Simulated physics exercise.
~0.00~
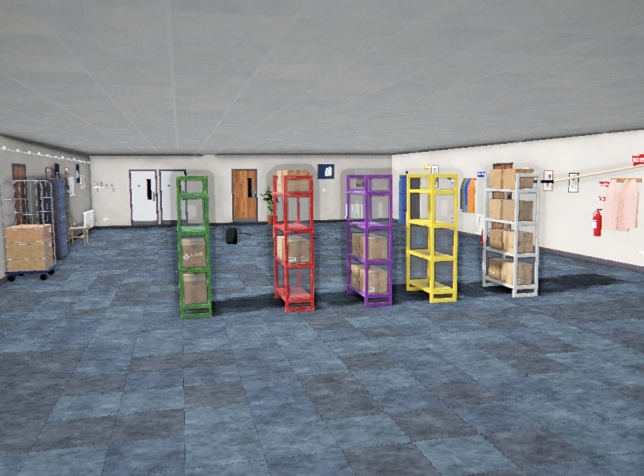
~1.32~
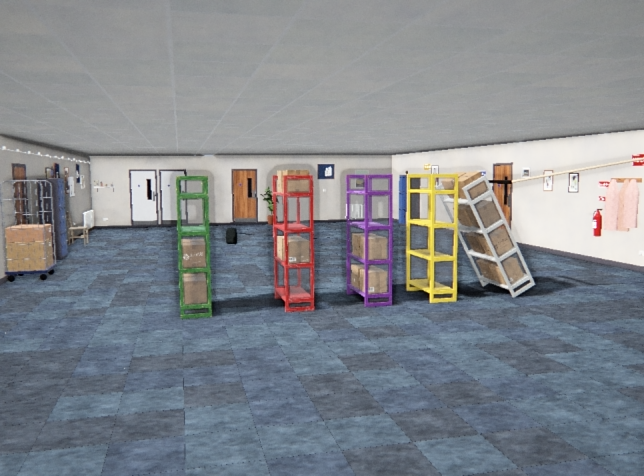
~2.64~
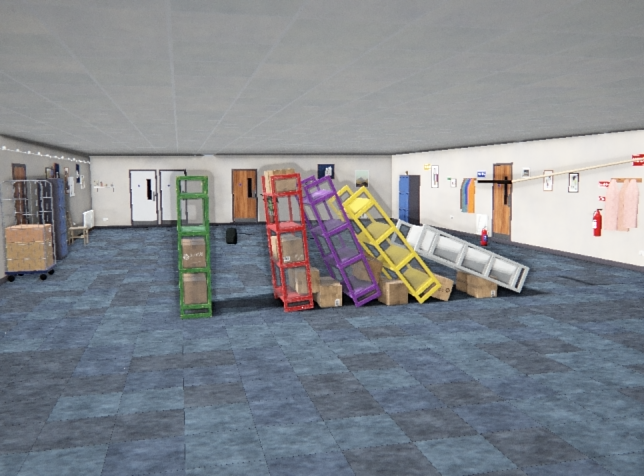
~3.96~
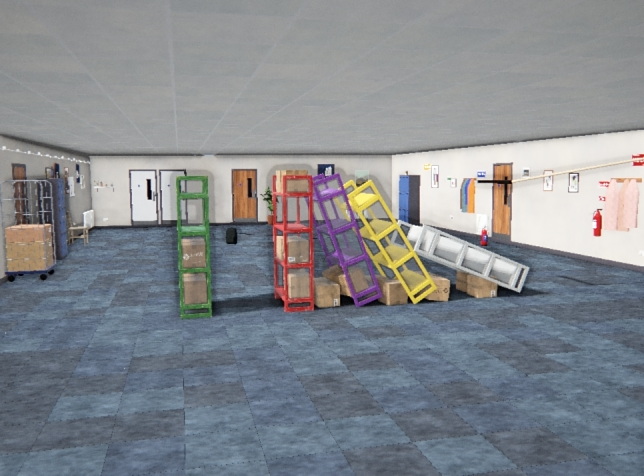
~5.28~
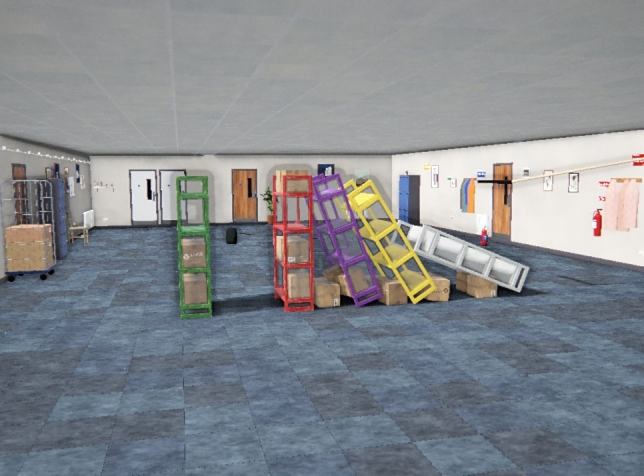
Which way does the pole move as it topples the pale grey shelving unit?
The pole moves to the left, in from the right side of the room.
